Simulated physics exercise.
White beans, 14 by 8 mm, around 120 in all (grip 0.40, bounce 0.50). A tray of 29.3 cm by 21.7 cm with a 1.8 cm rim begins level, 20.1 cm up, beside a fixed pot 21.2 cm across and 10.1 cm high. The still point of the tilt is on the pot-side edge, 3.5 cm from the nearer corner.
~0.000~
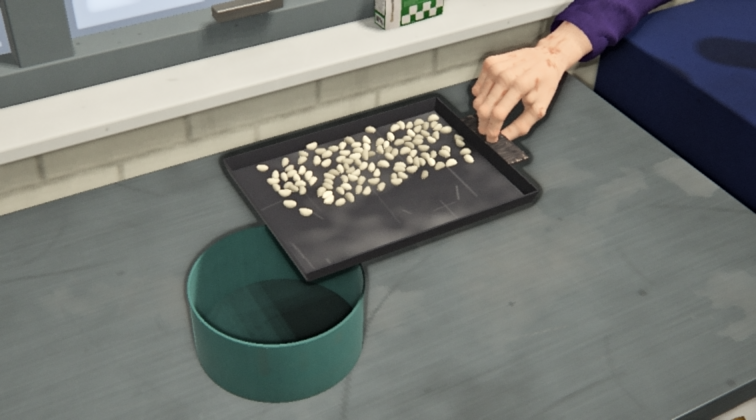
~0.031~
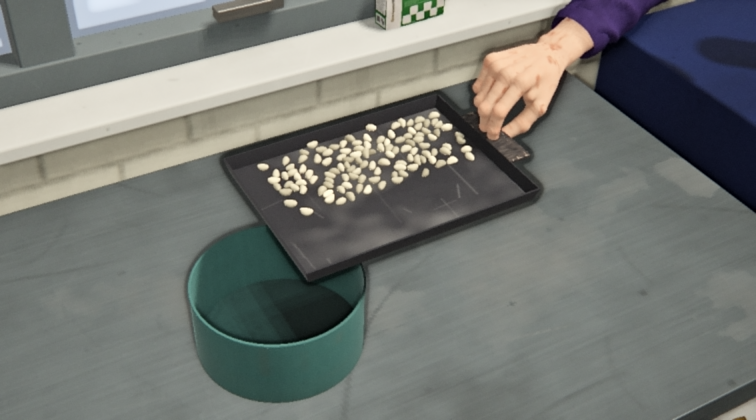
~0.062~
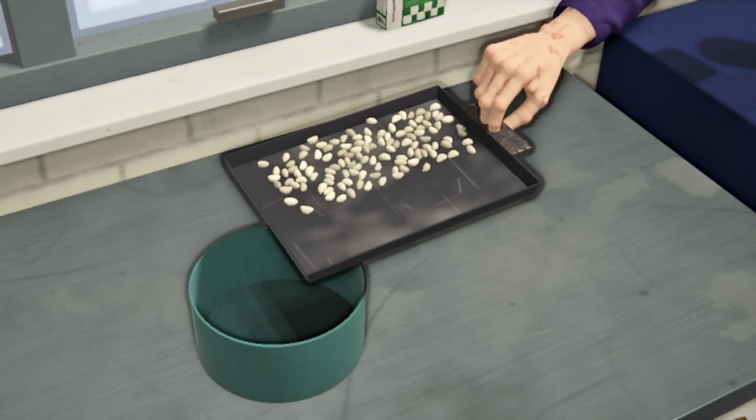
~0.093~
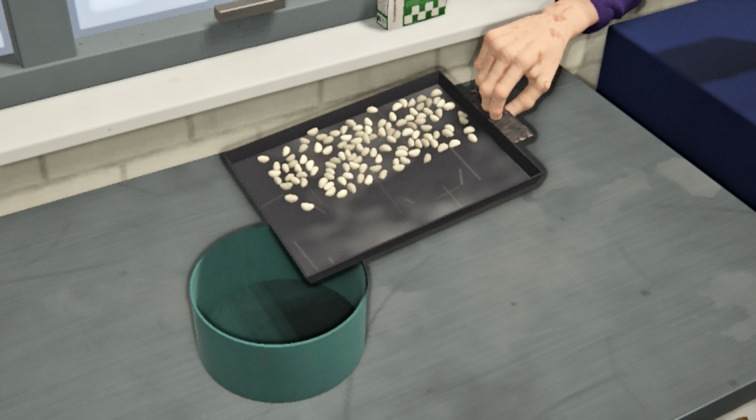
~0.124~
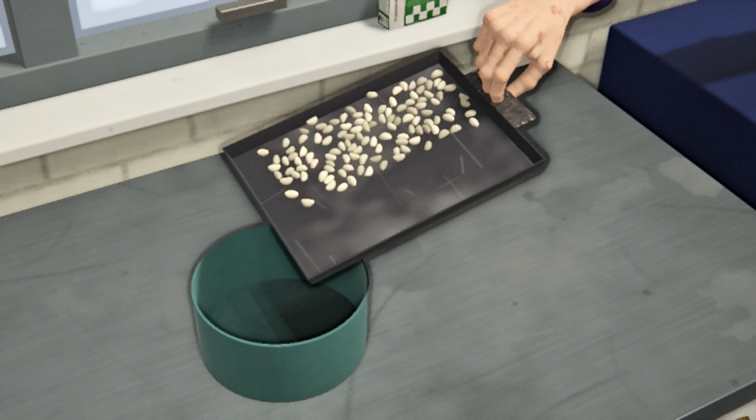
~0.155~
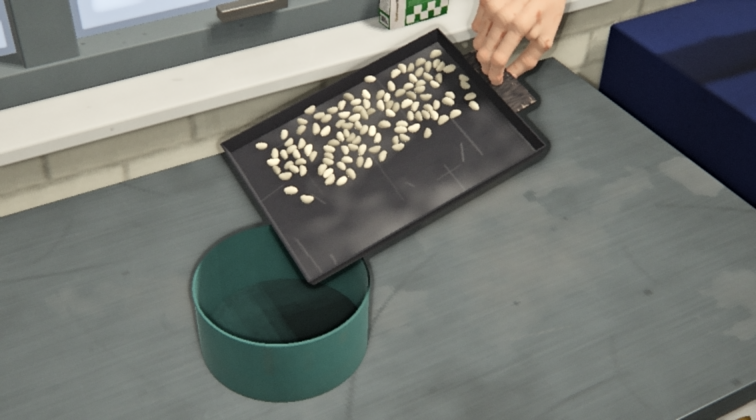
A dark rectangular tray scattered with white beans starts out level on a grey countertop, then a hand gripping its far-right handle raises that end into a moderate slant, while the beans barely shift and the green pot stays put.
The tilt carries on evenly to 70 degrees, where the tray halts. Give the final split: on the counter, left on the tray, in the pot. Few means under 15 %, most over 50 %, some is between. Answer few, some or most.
Counter most, tray few, pot few.
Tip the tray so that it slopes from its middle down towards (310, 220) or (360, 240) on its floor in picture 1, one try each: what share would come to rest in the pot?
Some 25 and 0 per cent.
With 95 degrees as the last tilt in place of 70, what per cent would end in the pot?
Then about 0 per cent.
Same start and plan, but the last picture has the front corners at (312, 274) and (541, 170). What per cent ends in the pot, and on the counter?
Pot 0, counter 95.
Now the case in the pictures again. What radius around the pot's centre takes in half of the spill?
Some 28 cm.
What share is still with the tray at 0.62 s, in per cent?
Some 10 per cent of the load.
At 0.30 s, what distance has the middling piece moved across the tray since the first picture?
About 1 cm.
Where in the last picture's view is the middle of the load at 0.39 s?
At about (311, 122).
Then, at 0.30 s, tilt 48 degrees; the tray holds 100 %, the pot 0 %.
After 0.39 s, tilt 65 degrees; the tray holds 100 %, the pot 0 %.
After 0.62 s, tilt 70 degrees; the tray holds 10 %, the pot 0 %.
In the end, at 2.9 s, counter 95 %, tray 5 %, pot 0 %.
